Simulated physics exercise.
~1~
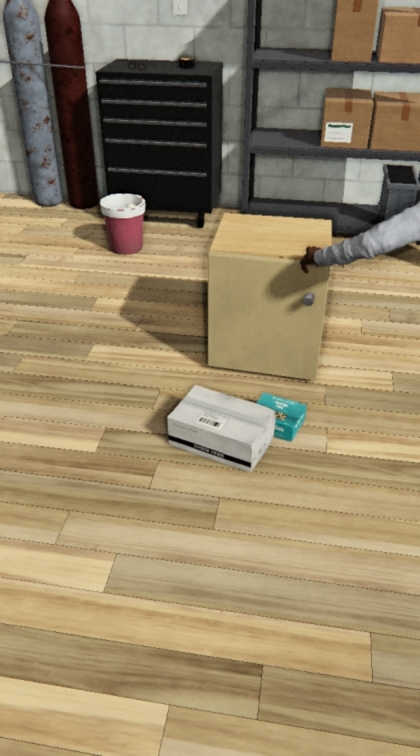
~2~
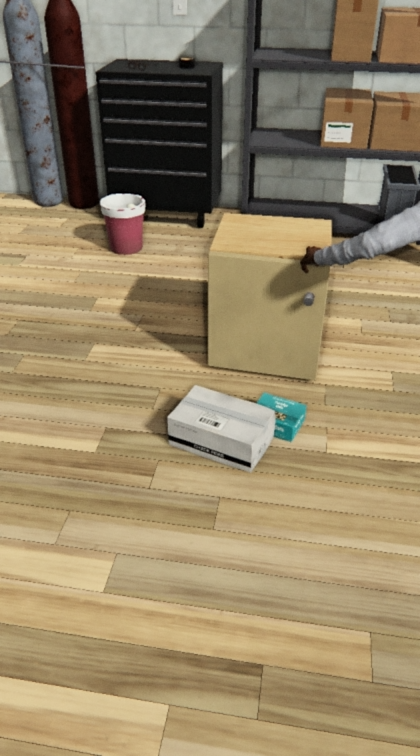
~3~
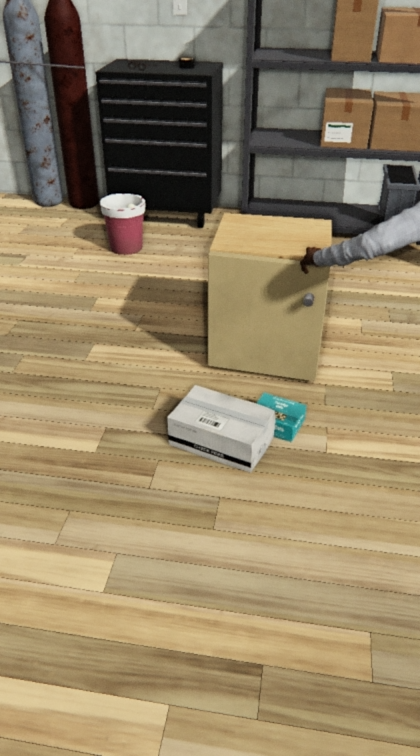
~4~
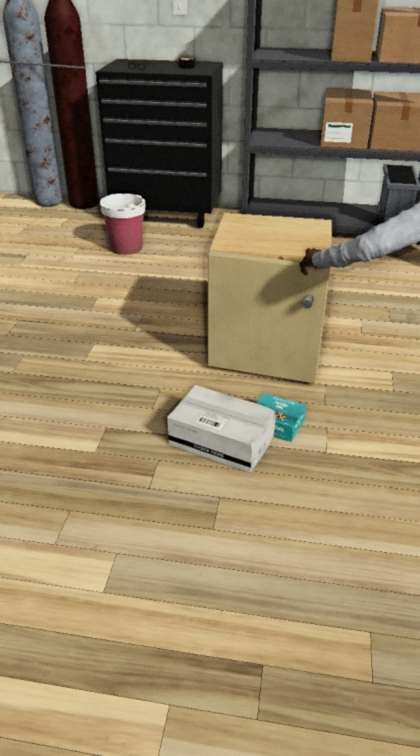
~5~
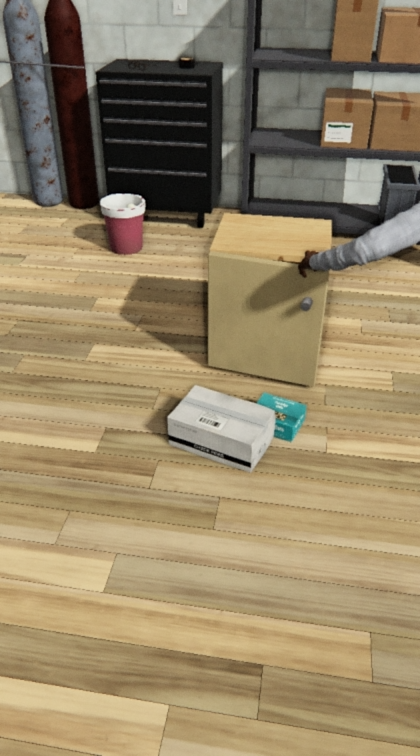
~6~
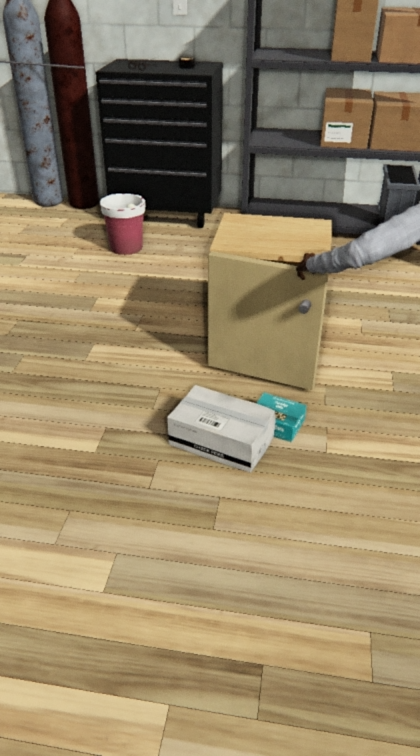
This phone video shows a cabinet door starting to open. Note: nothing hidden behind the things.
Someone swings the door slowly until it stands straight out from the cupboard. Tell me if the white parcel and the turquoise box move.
In order: The white parcel gets moved; the turquoise box gets moved.
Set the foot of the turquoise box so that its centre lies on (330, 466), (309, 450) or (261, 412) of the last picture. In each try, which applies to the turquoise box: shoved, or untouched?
In order: It is spared, then is spared, then gets bumped.
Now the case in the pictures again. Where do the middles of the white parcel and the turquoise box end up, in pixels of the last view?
Near (140, 464) and (199, 452).
Then, 1.28 s on from there, door 53° open; white parcel displaced a little near (196, 439); turquoise box displaced about its own width near (252, 435).
In the end, the white parcel gets shoved, near (140, 464); the turquoise box gets shoved, near (199, 452).
